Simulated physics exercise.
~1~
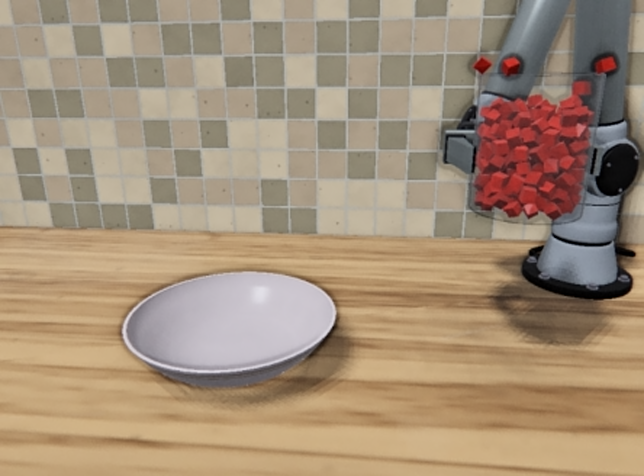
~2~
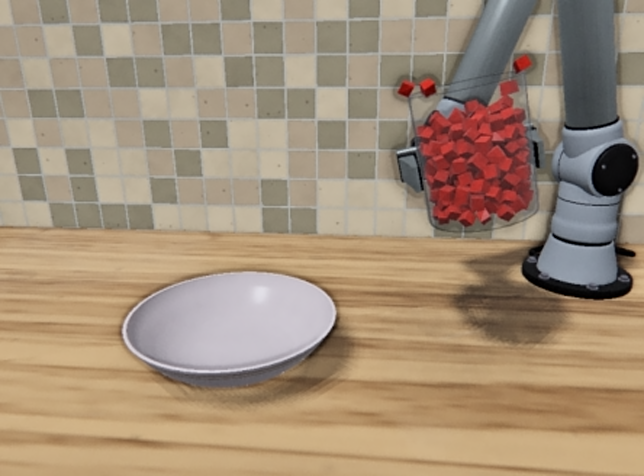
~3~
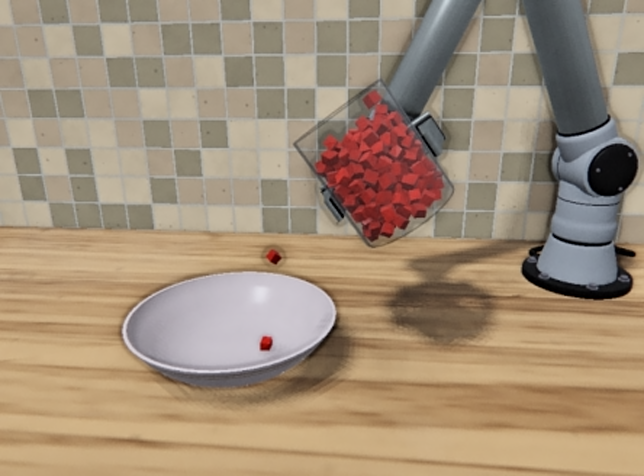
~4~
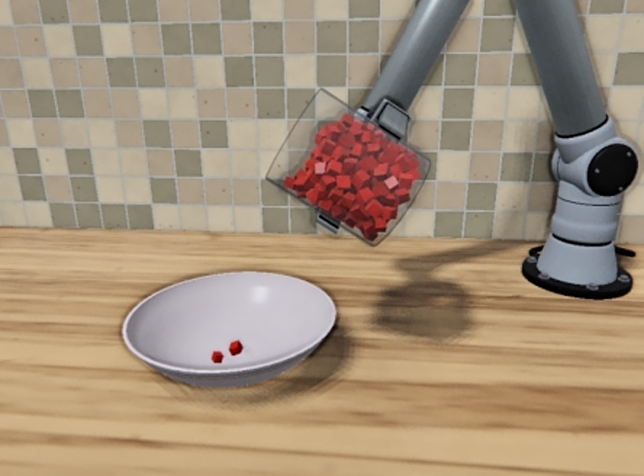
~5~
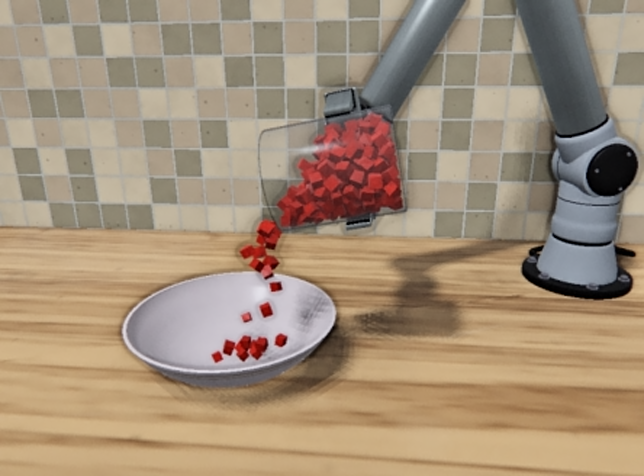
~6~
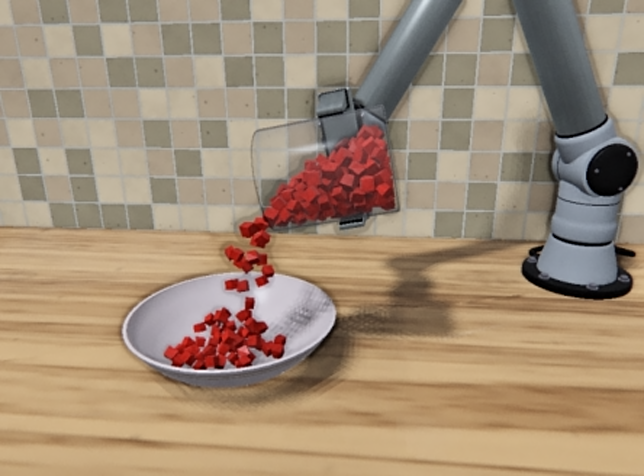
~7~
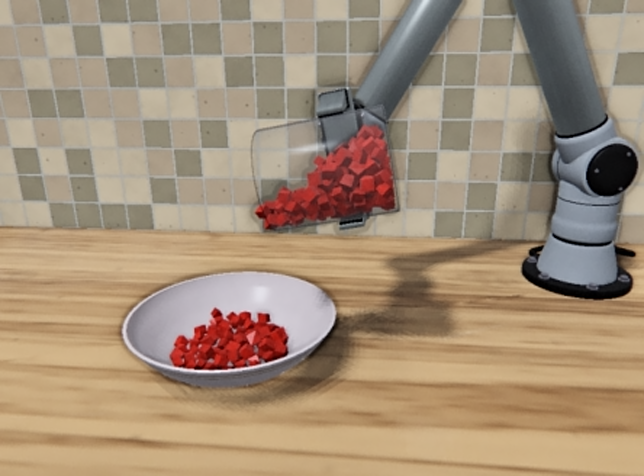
A grey robot arm at the right holds a clear cup of small red cubes above a light wooden counter, seen from the front and slightly above, with a beige and green tiled wall behind. A shallow pale bowl rests at the left. The arm carries the cup leftward, tipping it towards the bowl, and a couple of stray cubes drop in. Tilted further onto its side, the cup spills a stream of cubes that gathers in the bowl. The flow then stops, leaving a small heap in the bowl, many cubes still in the cup, and the counter clear.
